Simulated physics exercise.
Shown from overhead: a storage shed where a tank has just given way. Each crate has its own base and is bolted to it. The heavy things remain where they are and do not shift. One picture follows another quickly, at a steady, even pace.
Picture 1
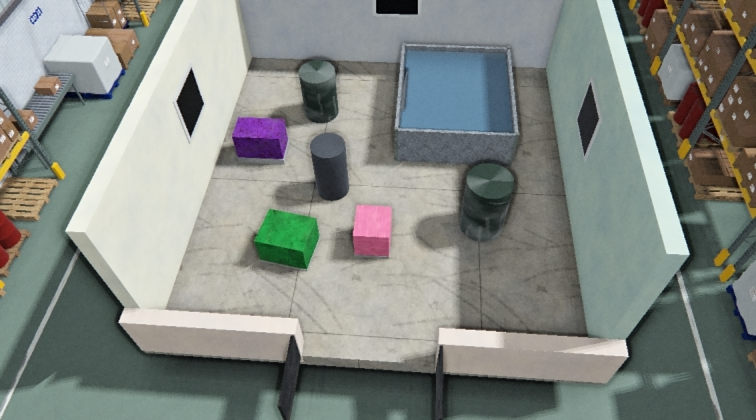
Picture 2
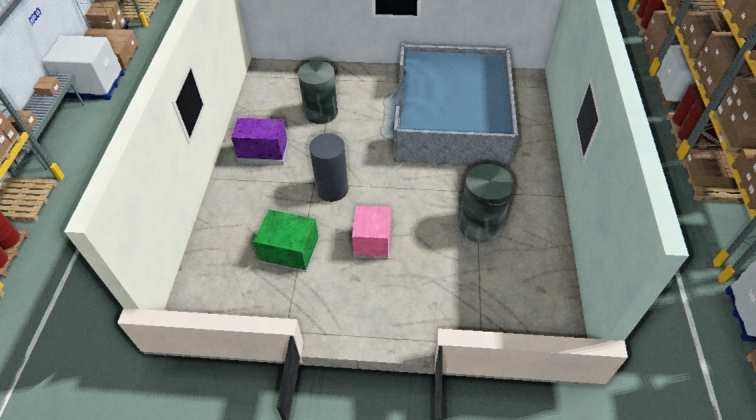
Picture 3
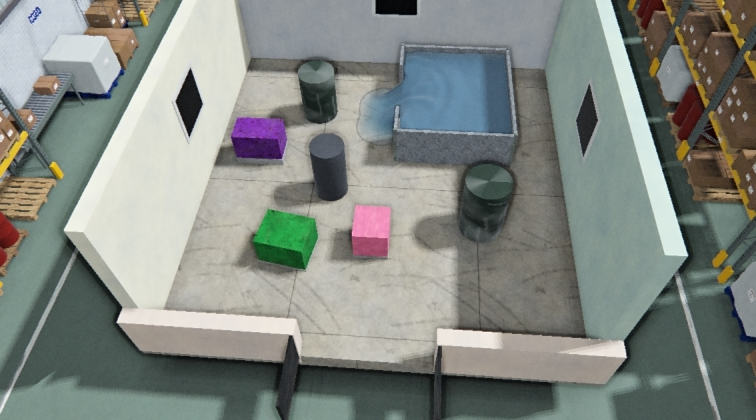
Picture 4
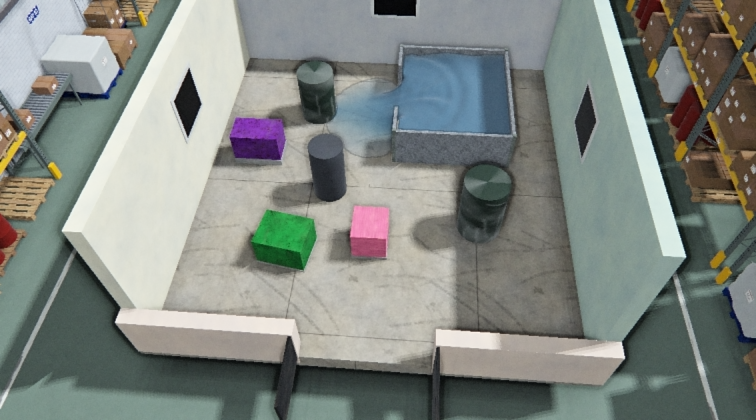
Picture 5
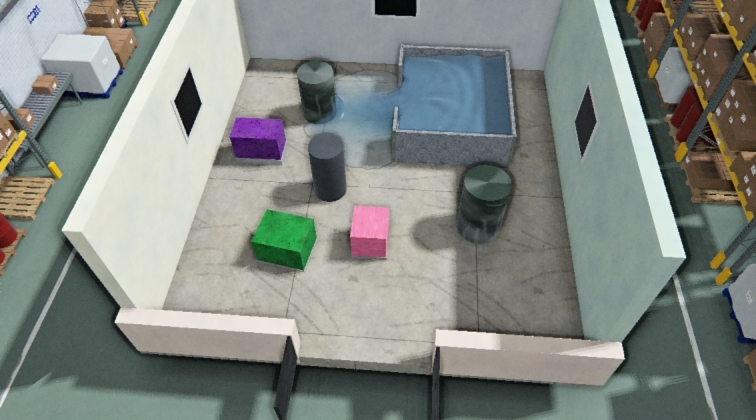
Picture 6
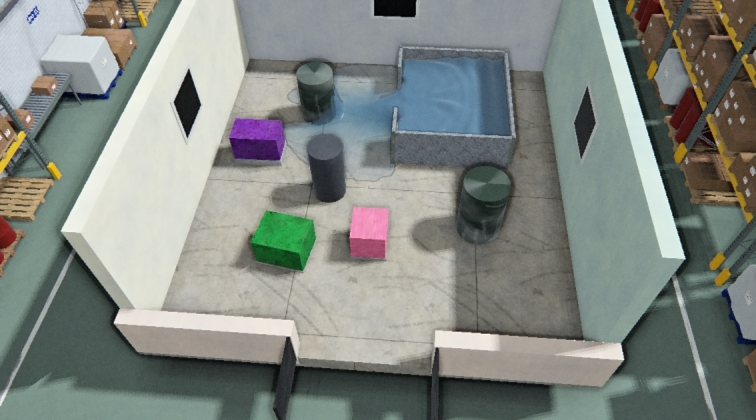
The clip shows a walled shed from overhead, with an open tank of still water among coloured blocks and cylinders; water then pours from the tank's left side and spreads leftward across the floor around the nearby dark green cylinder.
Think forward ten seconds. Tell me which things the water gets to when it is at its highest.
Here is how it goes: The purple crate is reached, the green crate is reached, the pink crate is reached.
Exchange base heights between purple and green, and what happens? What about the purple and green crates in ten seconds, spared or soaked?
Purple crate gets flooded; green crate gets flooded.
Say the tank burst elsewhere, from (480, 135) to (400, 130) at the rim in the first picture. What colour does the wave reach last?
Answer: The purple-painted one.
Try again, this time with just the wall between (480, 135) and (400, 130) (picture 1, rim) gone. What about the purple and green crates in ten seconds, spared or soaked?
As it turns out, the purple crate is left untouched, and the green crate gets overtopped.
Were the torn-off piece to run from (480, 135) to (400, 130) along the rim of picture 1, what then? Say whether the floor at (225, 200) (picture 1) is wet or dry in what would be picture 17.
Pretty sure it's in a puddle at that location.
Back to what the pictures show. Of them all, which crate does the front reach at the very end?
Result - the pink-painted one.
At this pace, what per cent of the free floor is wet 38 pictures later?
Roughly 85 percent, I'd say.
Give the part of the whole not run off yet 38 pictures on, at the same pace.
100 %.
A moment on, water covers 25 % of the floor; the purple crate water round its plinth, the green crate not reached, the pink crate not reached.
Next, water covers 40 % of the floor; the purple crate water round its plinth, the green crate water round its plinth, the pink crate water round its plinth.
Then, water covers 50 % of the floor; the purple crate water round its plinth, the green crate water round its plinth, the pink crate water round its plinth.
Later, water covers 85 % of the floor; the purple crate water round its plinth, the green crate water round its plinth, the pink crate water round its plinth.
In the end, water covers 100 % of the floor; the purple crate was topped, the green crate was topped, the pink crate was topped.
